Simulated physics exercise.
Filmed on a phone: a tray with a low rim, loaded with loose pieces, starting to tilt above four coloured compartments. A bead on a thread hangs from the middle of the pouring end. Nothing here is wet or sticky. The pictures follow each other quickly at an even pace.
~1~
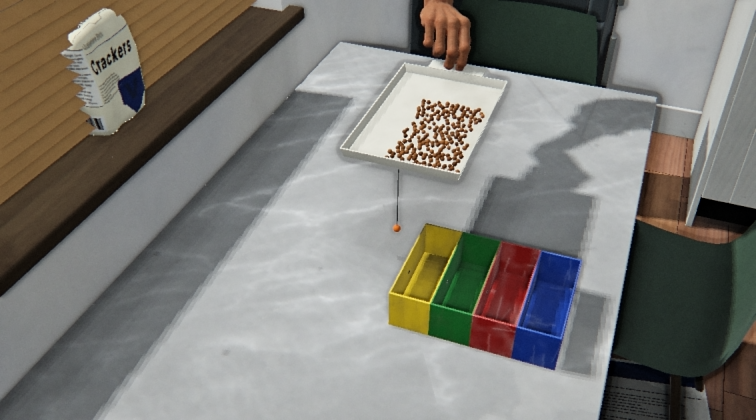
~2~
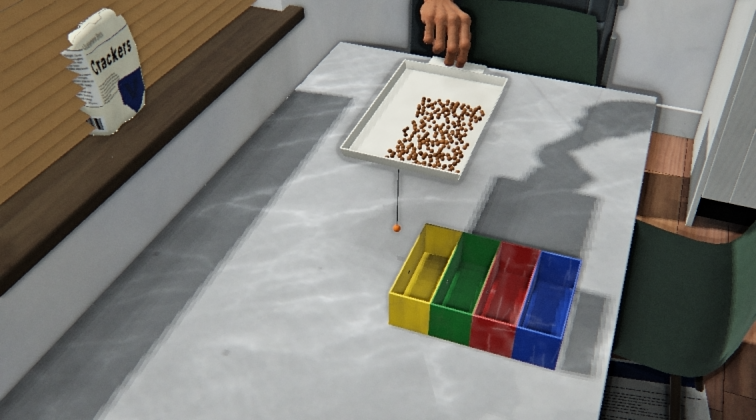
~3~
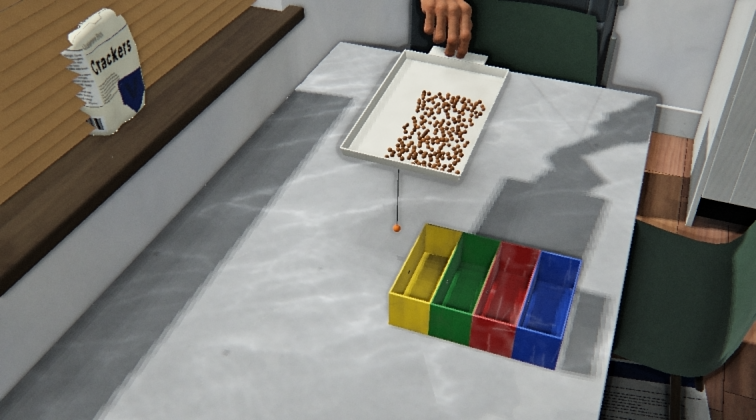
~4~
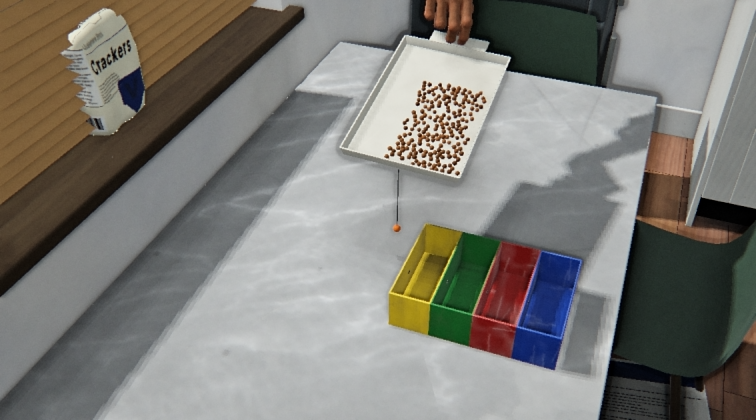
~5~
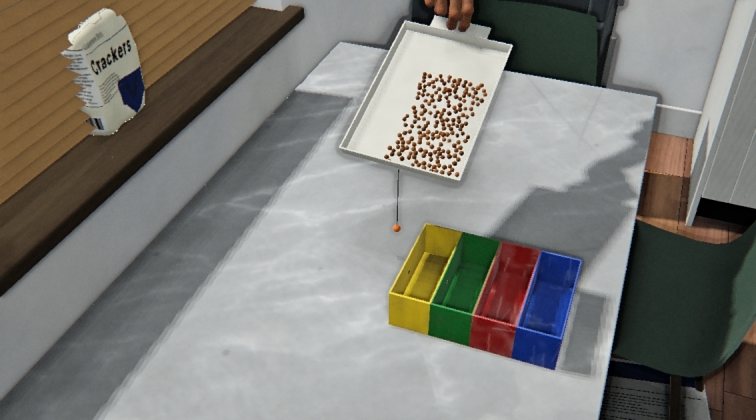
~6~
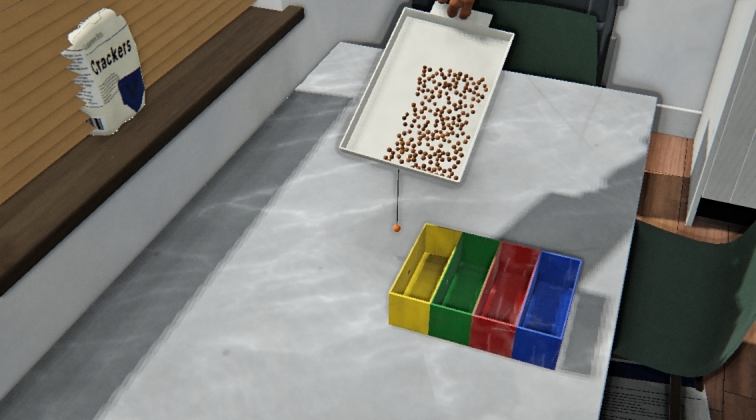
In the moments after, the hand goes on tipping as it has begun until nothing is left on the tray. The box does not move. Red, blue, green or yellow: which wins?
The yellow cell gets the most.
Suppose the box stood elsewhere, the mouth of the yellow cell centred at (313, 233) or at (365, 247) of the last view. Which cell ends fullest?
At the first place the cell in blue, at the second the cell in red.
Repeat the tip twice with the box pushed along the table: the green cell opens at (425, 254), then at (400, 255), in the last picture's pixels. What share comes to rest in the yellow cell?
In turn 20 and 0 in a hundred.
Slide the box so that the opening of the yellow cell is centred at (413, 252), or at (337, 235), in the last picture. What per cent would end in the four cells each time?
Near 90 % and 100 %.
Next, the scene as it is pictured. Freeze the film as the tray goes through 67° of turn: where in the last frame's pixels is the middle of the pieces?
At about (433, 156).
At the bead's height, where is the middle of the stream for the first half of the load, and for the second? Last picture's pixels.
The first part at (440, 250); the rest at (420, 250).
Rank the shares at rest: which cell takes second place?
In second place: Green.
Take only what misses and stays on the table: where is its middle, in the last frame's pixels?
Close to (370, 301).
Soon, tray tipped steeply; nearly all on the tray; a small part falling or outside the box.
A while on, tray tipped past a quarter turn; about a third on the tray; a small part in the yellow cell; a small part in the green cell; about half falling or outside the box.
Towards the end, tray tipped past a quarter turn; about half in the yellow cell; about a quarter in the green cell; about a quarter falling or outside the box.
Finally, tray tipped past a quarter turn; about half in the yellow cell; about a quarter in the green cell; none in the blue cell; none in the red cell; about a quarter outside the box.
